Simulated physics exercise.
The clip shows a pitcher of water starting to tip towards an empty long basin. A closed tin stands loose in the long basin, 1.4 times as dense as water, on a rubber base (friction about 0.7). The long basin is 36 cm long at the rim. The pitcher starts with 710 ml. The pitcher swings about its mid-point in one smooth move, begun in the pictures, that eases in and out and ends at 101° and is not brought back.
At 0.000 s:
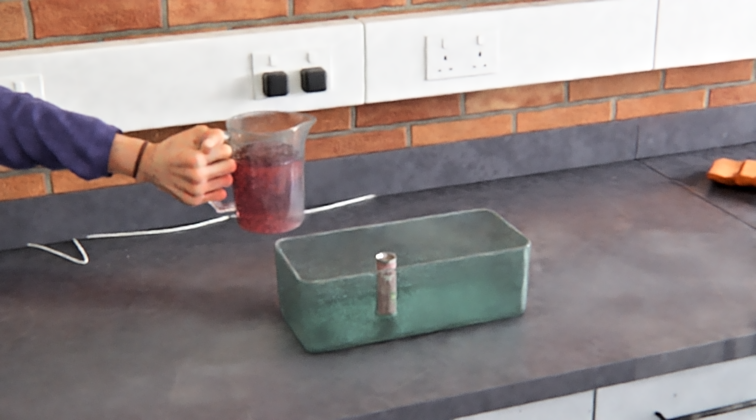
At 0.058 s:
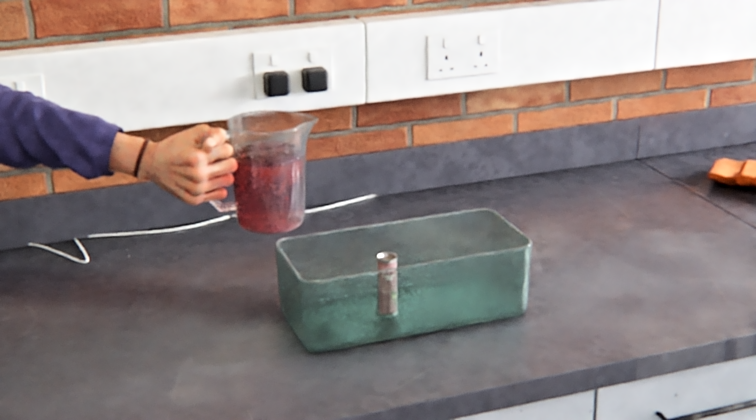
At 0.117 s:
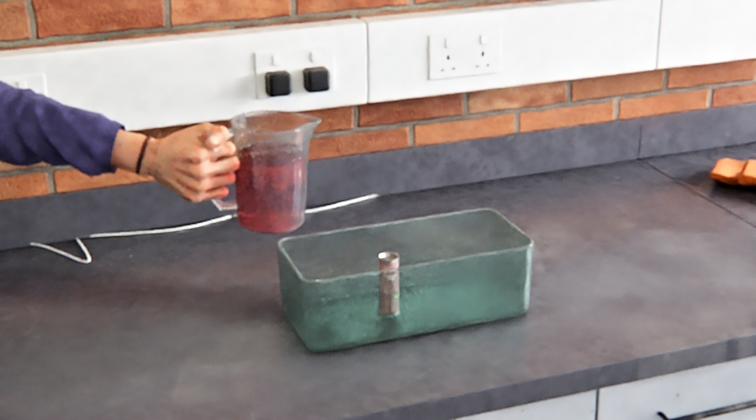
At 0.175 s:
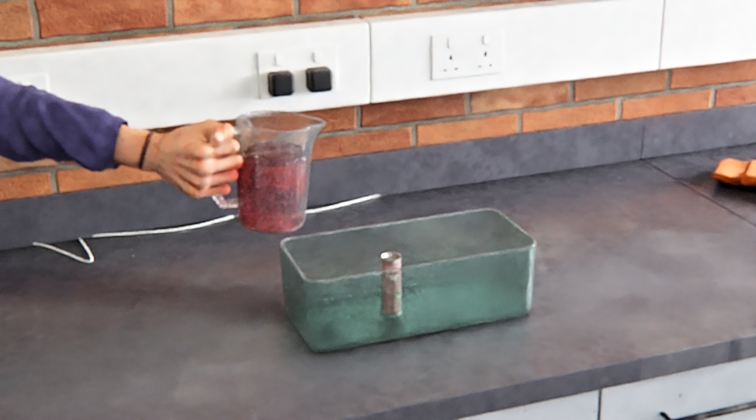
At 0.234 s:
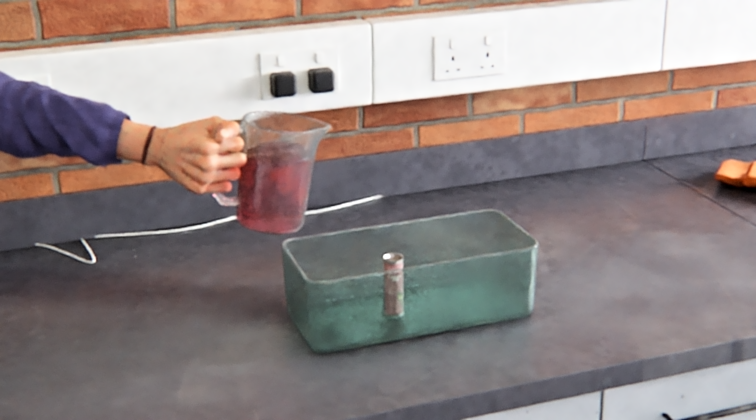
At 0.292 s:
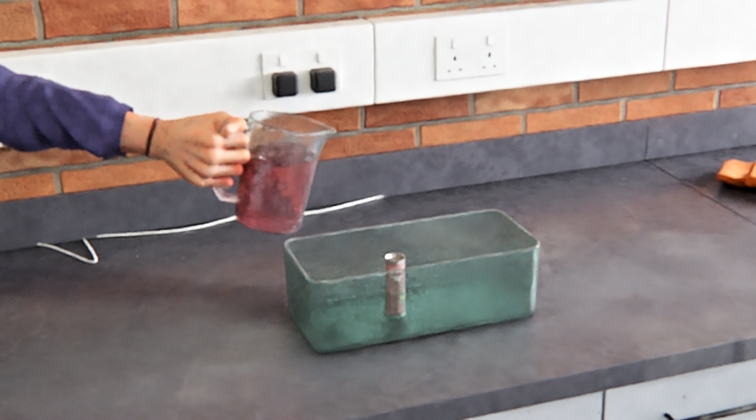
At the start, a hand reaching in from the left holds a clear pitcher of reddish liquid upright above a long greenish basin with a slim tin standing inside. The pitcher then gradually tilts a little to the right, its liquid shifting inside, while the basin and tin stay still.
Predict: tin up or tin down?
The tin topples.
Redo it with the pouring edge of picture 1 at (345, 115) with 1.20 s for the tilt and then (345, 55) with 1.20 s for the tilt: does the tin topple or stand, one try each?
First it stays up; then it keeps standing.
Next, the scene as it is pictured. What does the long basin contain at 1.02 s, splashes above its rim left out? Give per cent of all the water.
About 34 per cent.
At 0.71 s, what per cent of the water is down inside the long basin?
Near 0 in a hundred.
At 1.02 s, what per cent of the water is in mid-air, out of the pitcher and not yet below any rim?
About 20 per cent.
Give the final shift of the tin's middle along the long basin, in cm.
About 8.0 cm.
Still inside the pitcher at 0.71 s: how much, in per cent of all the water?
About 92 per cent.
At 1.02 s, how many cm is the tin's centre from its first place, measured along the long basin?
Some 1 cm.
By 0.71 s the tilt is 65° and 93 per cent is still to pour; the tin stands where it began.
By 1.02 s the tilt is 96° and 46 per cent is still to pour; the tin leans 13°.
By 1.35 s the tilt is 101° and 7 per cent is still to pour; the tin lies on its side.
By 1.70 s the tilt is 101° and 0 per cent is still to pour; the tin lies on its side.
At rest the tin lies on its side.
